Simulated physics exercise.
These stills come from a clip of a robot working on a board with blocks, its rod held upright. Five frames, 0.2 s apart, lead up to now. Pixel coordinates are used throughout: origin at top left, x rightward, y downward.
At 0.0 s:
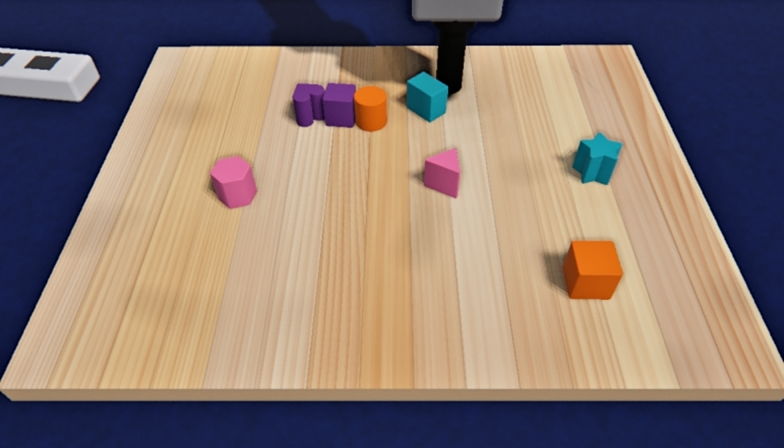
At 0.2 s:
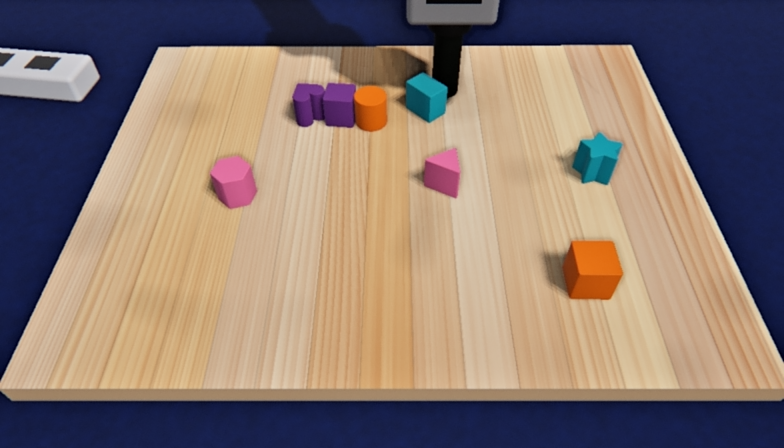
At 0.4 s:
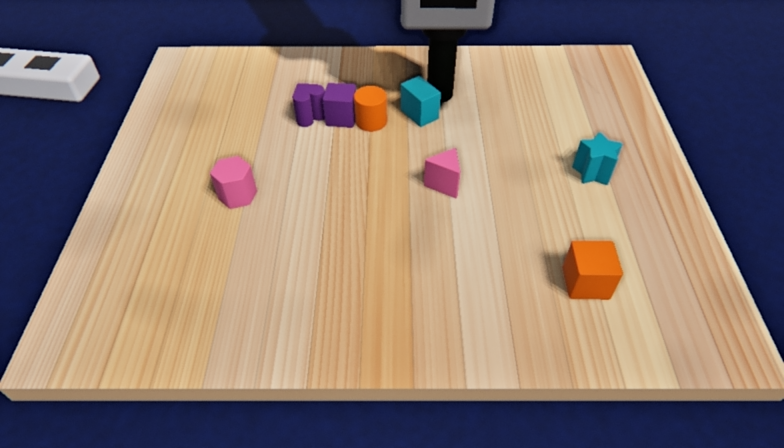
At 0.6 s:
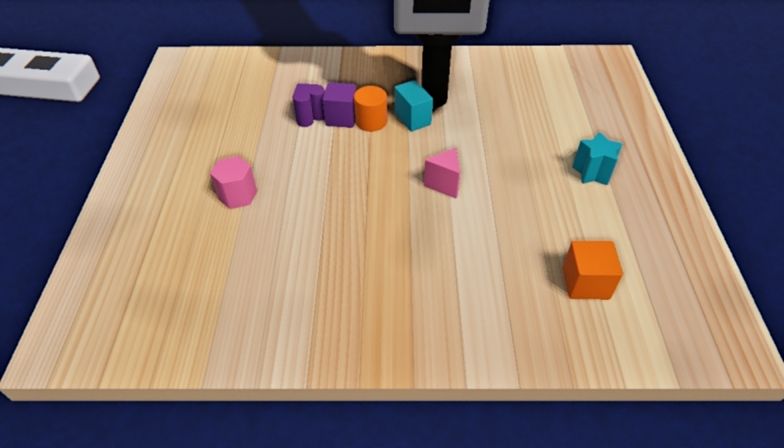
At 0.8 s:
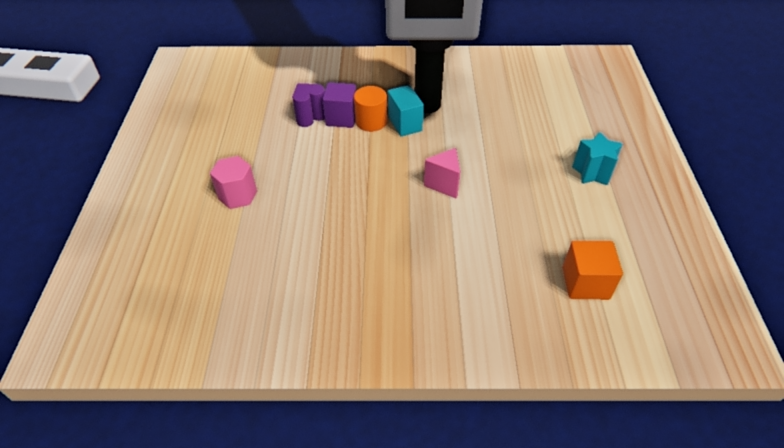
A robot arm with a black rod pushed the turquoise block a short way left along the back of the board until it sat right beside the orange disc, while the other blocks stayed still.
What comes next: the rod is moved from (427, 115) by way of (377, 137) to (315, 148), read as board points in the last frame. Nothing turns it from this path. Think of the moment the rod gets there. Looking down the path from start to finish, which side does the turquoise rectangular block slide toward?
Toward the left.
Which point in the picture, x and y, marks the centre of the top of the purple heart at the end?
My prediction: (283, 85).
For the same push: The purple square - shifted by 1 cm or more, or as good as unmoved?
It travels a centimetre or more.
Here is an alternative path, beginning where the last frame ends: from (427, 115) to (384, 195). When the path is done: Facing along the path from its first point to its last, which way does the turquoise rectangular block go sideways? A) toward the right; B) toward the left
My answer is option A.
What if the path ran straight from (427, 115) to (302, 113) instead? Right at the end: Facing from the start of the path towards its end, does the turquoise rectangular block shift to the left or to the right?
Leftward.
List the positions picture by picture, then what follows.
The first picture shows lower end of the rod at (449, 87), tops of blocks, purple heart at (307, 91), purple square at (339, 92), orange disc at (370, 95), turquoise rectangular block at (428, 84).
The second picture shows rod at (444, 91), blocks as before.
The third picture shows rod at (440, 95), turquoise rectangular block at (421, 88).
The fourth picture shows rod at (434, 100), turquoise rectangular block at (414, 92).
The fifth picture shows rod at (428, 105), purple heart at (307, 91), purple square at (339, 92), orange disc at (370, 95), turquoise rectangular block at (406, 97).
The first path, step by step. One third of the way, rod at (395, 122); purple heart at (288, 88), turned 40° anticlockwise; purple square at (317, 88), turned 30° clockwise; orange disc at (339, 101); turquoise rectangular block at (369, 112), turned 15° clockwise.
Two thirds of the way, rod at (354, 131); purple heart at (284, 86), turned 60° anticlockwise; purple square at (313, 86), turned 45° clockwise; orange disc at (317, 107); turquoise rectangular block at (333, 128), turned 25° anticlockwise.
At the end, rod at (314, 138); purple heart at (283, 85), turned 70° anticlockwise; purple square at (310, 85), turned 65° clockwise; orange disc at (294, 106); turquoise rectangular block at (307, 140), turned 75° anticlockwise.
